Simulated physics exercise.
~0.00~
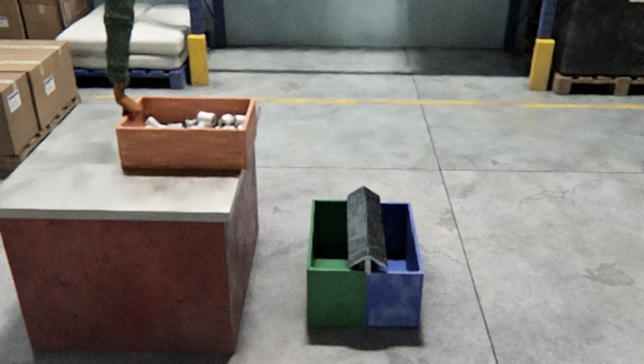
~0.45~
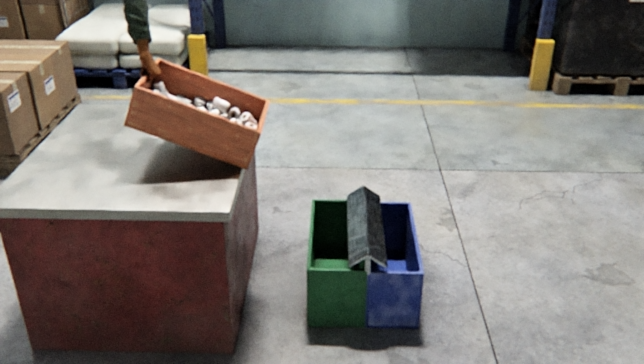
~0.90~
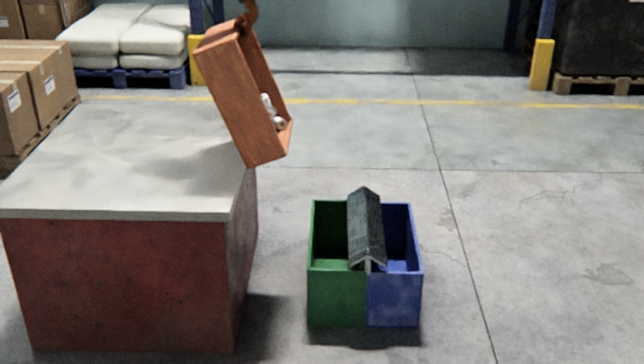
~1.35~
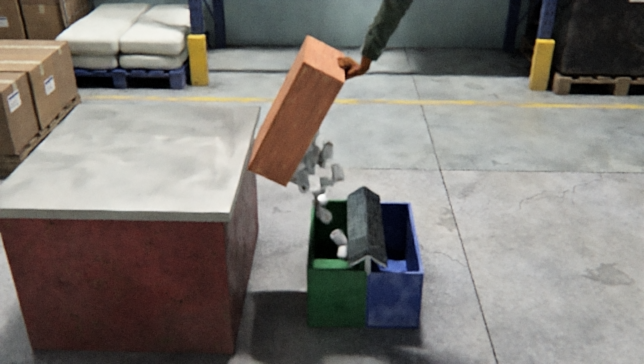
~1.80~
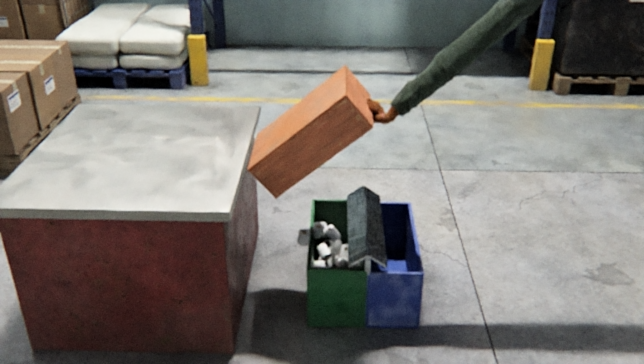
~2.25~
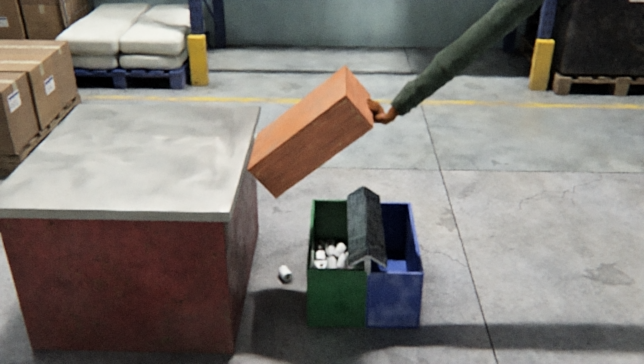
An orange box filled with small pale rolls sits on a bench, held by a hand, above a green trough and a blue box divided by a dark ridge. The hand lifts it and tilts it to the right, and the rolls slide toward its lower end. Swung past the bench's edge, the box tips over further and the rolls tumble out toward the green trough. The arm holds the upturned box still as the last ones drop. Nearly all lie heaped in the green trough, one rests on the floor to its left, and the blue box stays empty.
